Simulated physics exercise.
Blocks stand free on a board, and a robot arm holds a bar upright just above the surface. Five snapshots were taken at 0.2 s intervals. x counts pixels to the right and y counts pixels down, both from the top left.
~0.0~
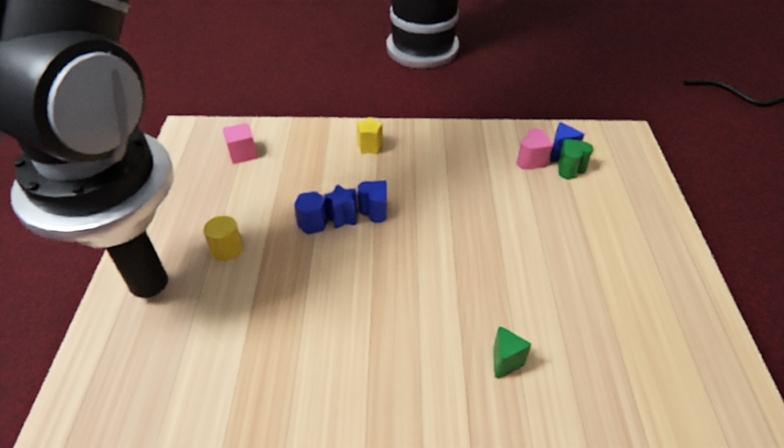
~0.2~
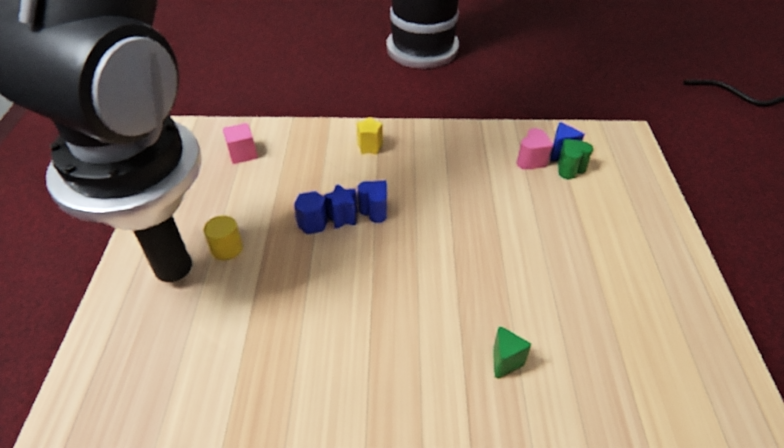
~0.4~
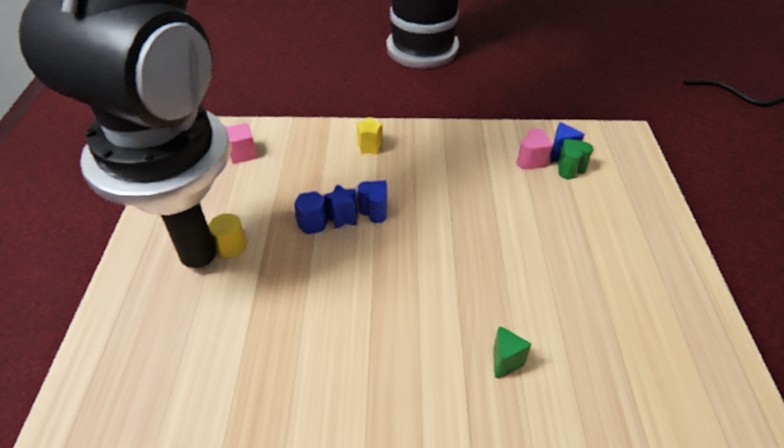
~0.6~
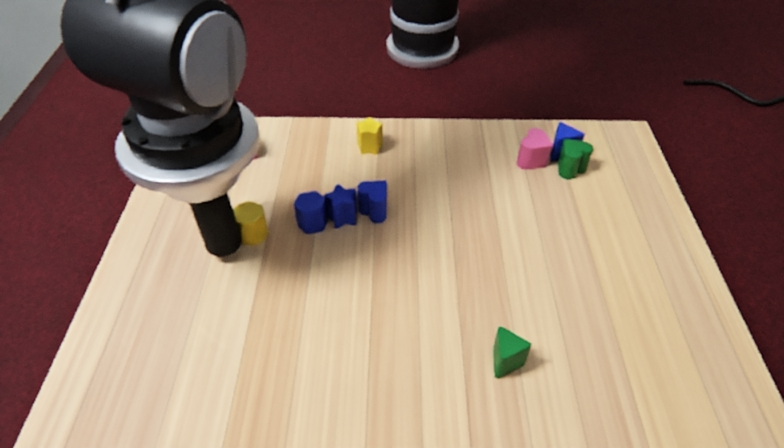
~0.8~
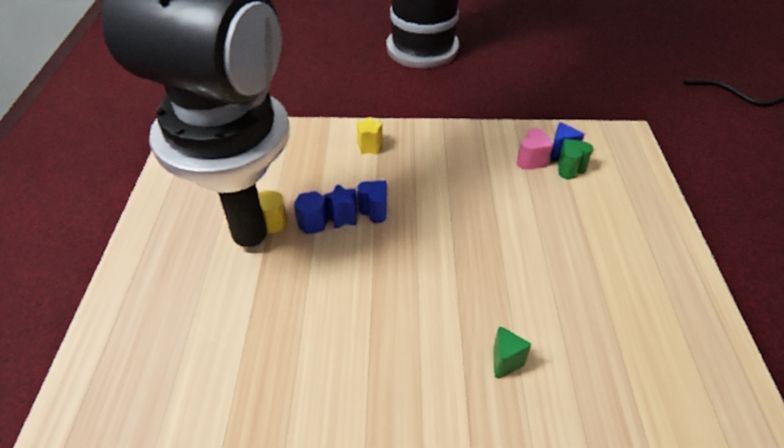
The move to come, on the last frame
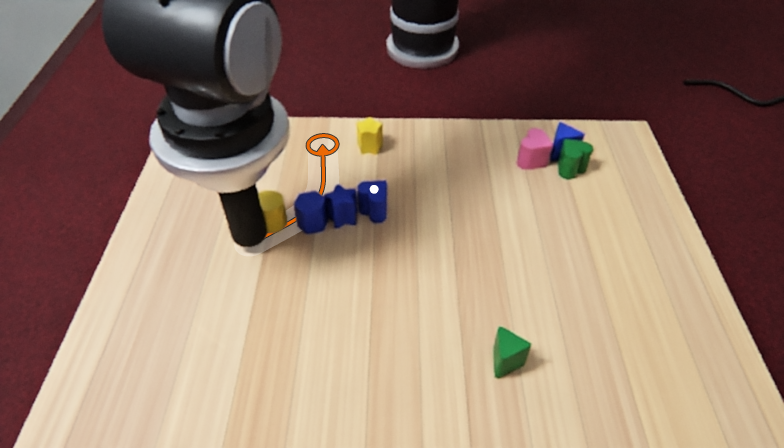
A pale wooden board lies on a dark red surface, seen from above at an angle by a still camera. A pink block, a yellow cylinder, a yellow block and a row of three blue blocks sit left of a pink, blue and green cluster, with a green triangle nearer. The robot arm slides its black bar rightward and slightly away, meeting the yellow cylinder and pushing it toward the blue row.
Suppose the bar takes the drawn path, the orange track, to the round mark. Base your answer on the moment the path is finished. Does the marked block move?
My answer is yes.
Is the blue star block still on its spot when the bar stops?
I believe not.
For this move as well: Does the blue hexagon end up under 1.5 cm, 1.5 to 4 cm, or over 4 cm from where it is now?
Offset: Above 4 cm.
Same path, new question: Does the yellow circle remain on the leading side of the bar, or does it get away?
The bar moves past it.
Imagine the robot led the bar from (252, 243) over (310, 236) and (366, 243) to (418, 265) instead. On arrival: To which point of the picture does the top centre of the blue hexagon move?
The point I'd pick in the picture is (331, 192).
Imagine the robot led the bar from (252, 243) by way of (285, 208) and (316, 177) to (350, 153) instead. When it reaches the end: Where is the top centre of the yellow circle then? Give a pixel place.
Its top centre lands on (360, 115).
The line goes from (252, 243) via (302, 215) and (324, 179), ending at (323, 145); the dot is on the blue heart block.
The first path, step by step. One third of the way, bar at (302, 206); yellow circle at (298, 171); blue hexagon at (333, 192), turned 20° clockwise; blue star block at (360, 188), turned 15° clockwise; blue heart block at (392, 188), turned 20° clockwise.
Two thirds of the way, bar at (323, 170); yellow circle at (299, 144); blue hexagon at (346, 177), turned 70° clockwise; blue star block at (376, 182), turned 30° clockwise; blue heart block at (405, 189), turned 45° clockwise.
At the end, bar at (322, 136); yellow circle at (291, 132); blue hexagon at (346, 177), turned 70° clockwise; blue star block at (376, 182), turned 30° clockwise; blue heart block at (405, 189), turned 45° clockwise.
